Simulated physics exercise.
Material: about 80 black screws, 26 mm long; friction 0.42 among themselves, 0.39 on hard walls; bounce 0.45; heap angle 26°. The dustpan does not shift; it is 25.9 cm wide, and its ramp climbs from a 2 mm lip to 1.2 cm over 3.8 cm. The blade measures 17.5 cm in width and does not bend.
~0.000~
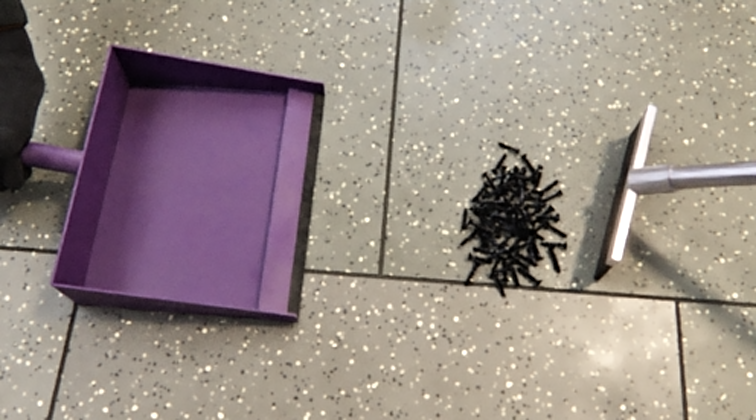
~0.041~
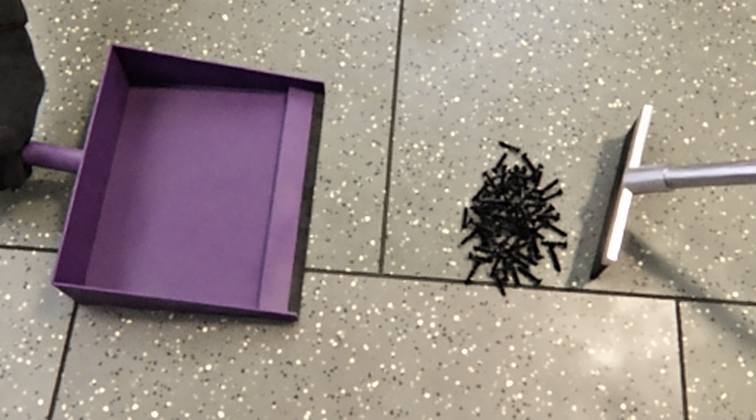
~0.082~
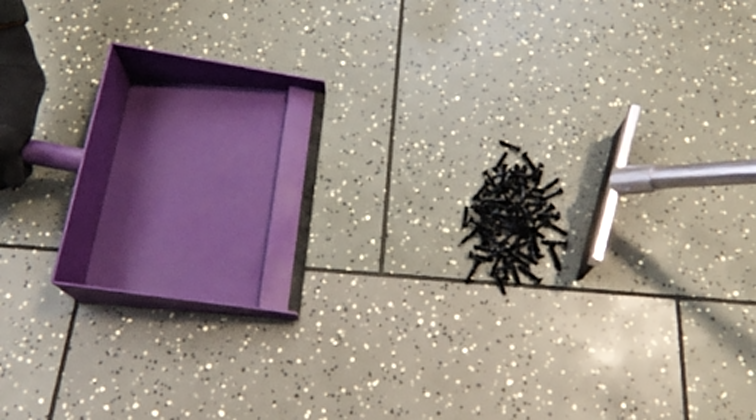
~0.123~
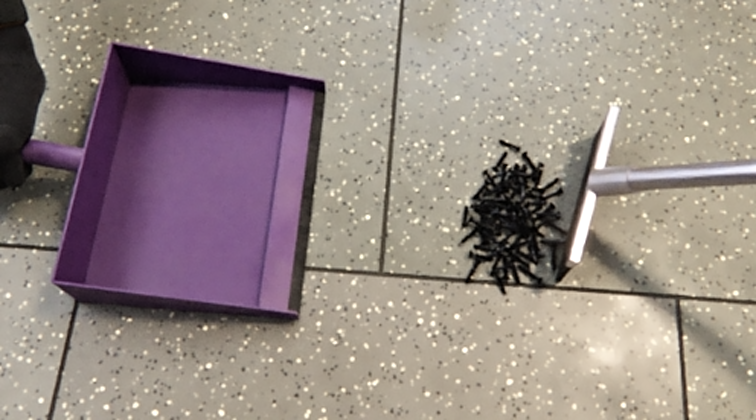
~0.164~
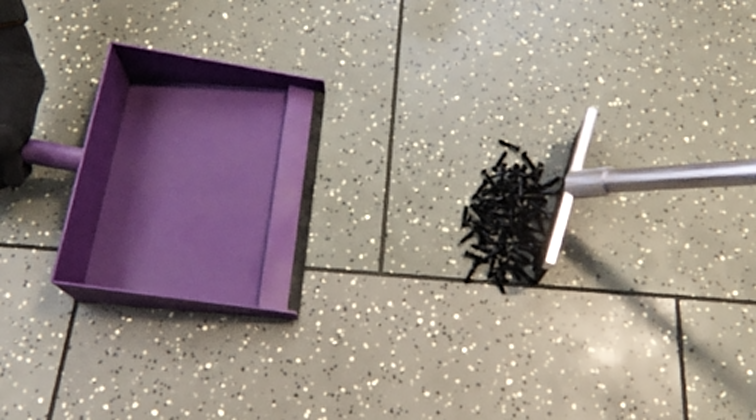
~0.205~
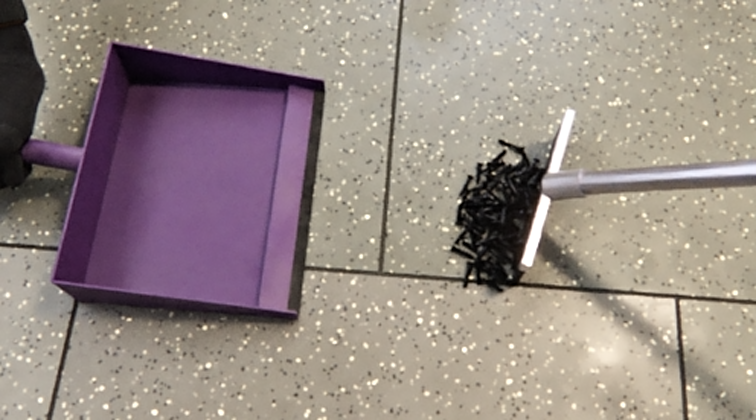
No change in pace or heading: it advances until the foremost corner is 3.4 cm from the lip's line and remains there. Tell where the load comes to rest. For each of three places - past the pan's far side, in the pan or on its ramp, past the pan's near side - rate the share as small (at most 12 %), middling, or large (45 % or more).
Past the pan's far side: Small; in the pan or on its ramp: Small; past the pan's near side: Small.
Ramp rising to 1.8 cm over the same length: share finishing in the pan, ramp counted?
That change would give about 0 per cent.
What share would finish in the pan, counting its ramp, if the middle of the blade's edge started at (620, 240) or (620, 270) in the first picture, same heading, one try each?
Around 5 percent, then around 0 percent.
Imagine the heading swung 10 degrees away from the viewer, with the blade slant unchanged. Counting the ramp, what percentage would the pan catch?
The pan, ramp included, would get around 5 per cent.
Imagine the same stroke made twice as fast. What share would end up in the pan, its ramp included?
It would be around 35 per cent.
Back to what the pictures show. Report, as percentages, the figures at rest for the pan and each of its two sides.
Far: 0; pan: 5; near: 0 (percent).
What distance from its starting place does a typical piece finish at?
About 18 cm.
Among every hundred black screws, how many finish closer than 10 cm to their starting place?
Some 5 per cent.
Then, at 0.38 s, middle of the blade 14 cm from the lip; 0 % over the lip, far side 0 %, near side 0 %.
Then, at 0.49 s, middle of the blade 8 cm from the lip; 0 % over the lip, far side 0 %, near side 5 %.
After 0.74 s, middle of the blade 6 cm from the lip; 5 % over the lip, far side 0 %, near side 5 %.
In the end, at 1.9 s, far side 0 %, pan 5 %, near side 0 %, in front of the lip or behind the blade 95 %.
